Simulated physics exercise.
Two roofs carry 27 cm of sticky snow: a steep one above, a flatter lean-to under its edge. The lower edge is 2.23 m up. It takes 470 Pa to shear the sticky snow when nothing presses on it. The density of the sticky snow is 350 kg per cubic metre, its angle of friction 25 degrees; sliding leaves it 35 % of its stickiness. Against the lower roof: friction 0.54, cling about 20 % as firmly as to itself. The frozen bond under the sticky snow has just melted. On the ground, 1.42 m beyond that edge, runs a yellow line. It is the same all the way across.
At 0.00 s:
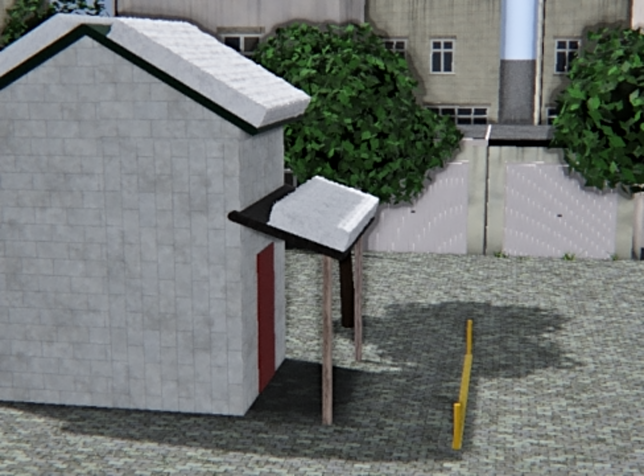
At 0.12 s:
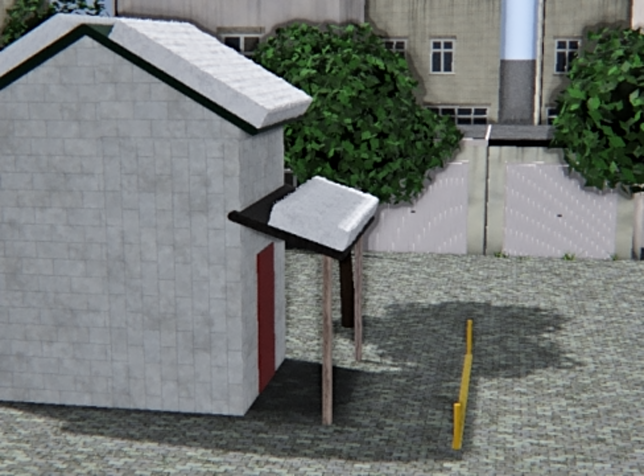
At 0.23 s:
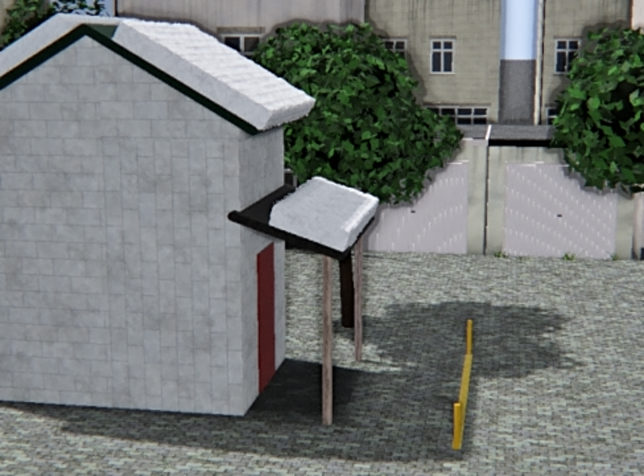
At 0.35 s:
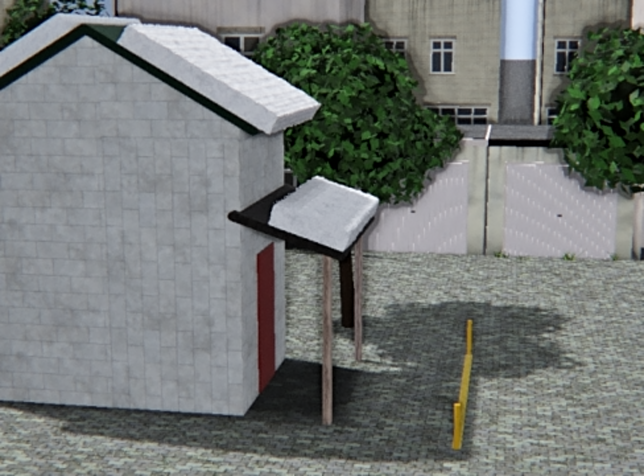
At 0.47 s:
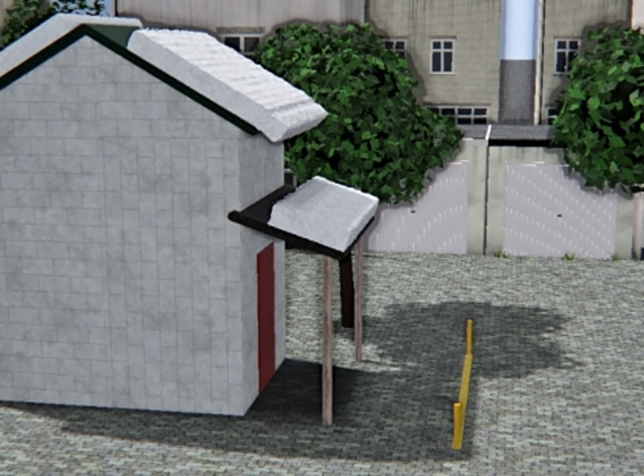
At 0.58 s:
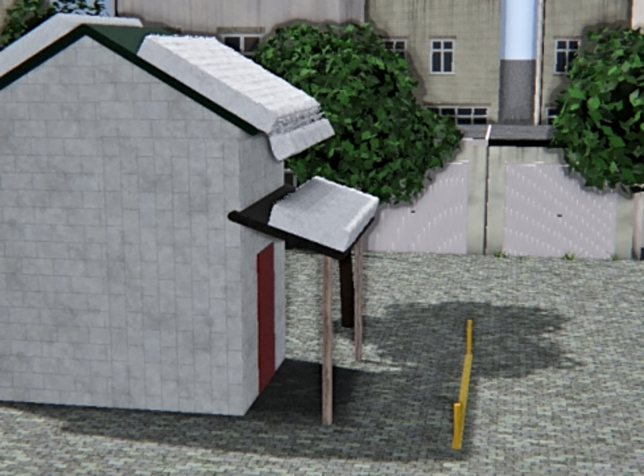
A paved yard is seen from slightly above, with bushes, a pale wall and old buildings behind. A grey block building with a red door stands at left, thick white snow on its steep roof and on the flatter lean-to, and a yellow line lies right. The upper snow slides slowly down rightward, baring dark green roof, and its lower edge cracks and bends downward, while the lean-to's snow stays put.
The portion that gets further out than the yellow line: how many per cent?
About 43 %.
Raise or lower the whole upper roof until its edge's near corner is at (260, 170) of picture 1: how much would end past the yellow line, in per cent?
Then about 45 %.
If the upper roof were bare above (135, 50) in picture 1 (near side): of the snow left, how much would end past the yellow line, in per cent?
It would be near 40 %.
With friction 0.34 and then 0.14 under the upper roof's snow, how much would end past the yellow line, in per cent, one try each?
In turn about 40 %, 40 %.
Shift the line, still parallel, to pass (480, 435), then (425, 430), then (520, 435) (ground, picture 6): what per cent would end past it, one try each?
In turn about 40 %, 50 %, 30 %.
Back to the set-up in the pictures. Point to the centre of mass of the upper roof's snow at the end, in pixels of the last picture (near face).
At about (507, 413).
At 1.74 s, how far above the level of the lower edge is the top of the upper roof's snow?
Some 0.6 m.
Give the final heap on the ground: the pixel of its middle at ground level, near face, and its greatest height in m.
Around (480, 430); it stands about 0.3 m.
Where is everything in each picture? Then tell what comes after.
In the first frame, foremost bit of the sticky snow at (260, 115).
In the second frame, foremost bit of the sticky snow at (261, 116), its middle shifted 1.7 cm.
In the third frame, foremost bit of the sticky snow at (264, 128), its middle shifted 6.7 cm, 3 % of it past the upper edge, in one piece.
In the fourth frame, foremost bit of the sticky snow at (270, 128), its middle shifted 15 cm, 7 % of it past the upper edge, in one piece.
In the fifth frame, foremost bit of the sticky snow at (279, 126), its middle shifted 28 cm, 13 % of it past the upper edge, cracking.
In the sixth frame, foremost bit of the sticky snow at (290, 139), its middle shifted 44 cm, 20 % of it past the upper edge, cracking.
After 1.12 s, none is below the lower edge and 0 % is past the line.
After 1.74 s, 67 % is below the lower edge and 2 % is past the line.
After 2.37 s, 75 % is below the lower edge and 43 % is past the line.
After 3.00 s, 75 % is below the lower edge and 43 % is past the line.
After 3.10 s, 75 % is below the lower edge and 43 % is past the line.
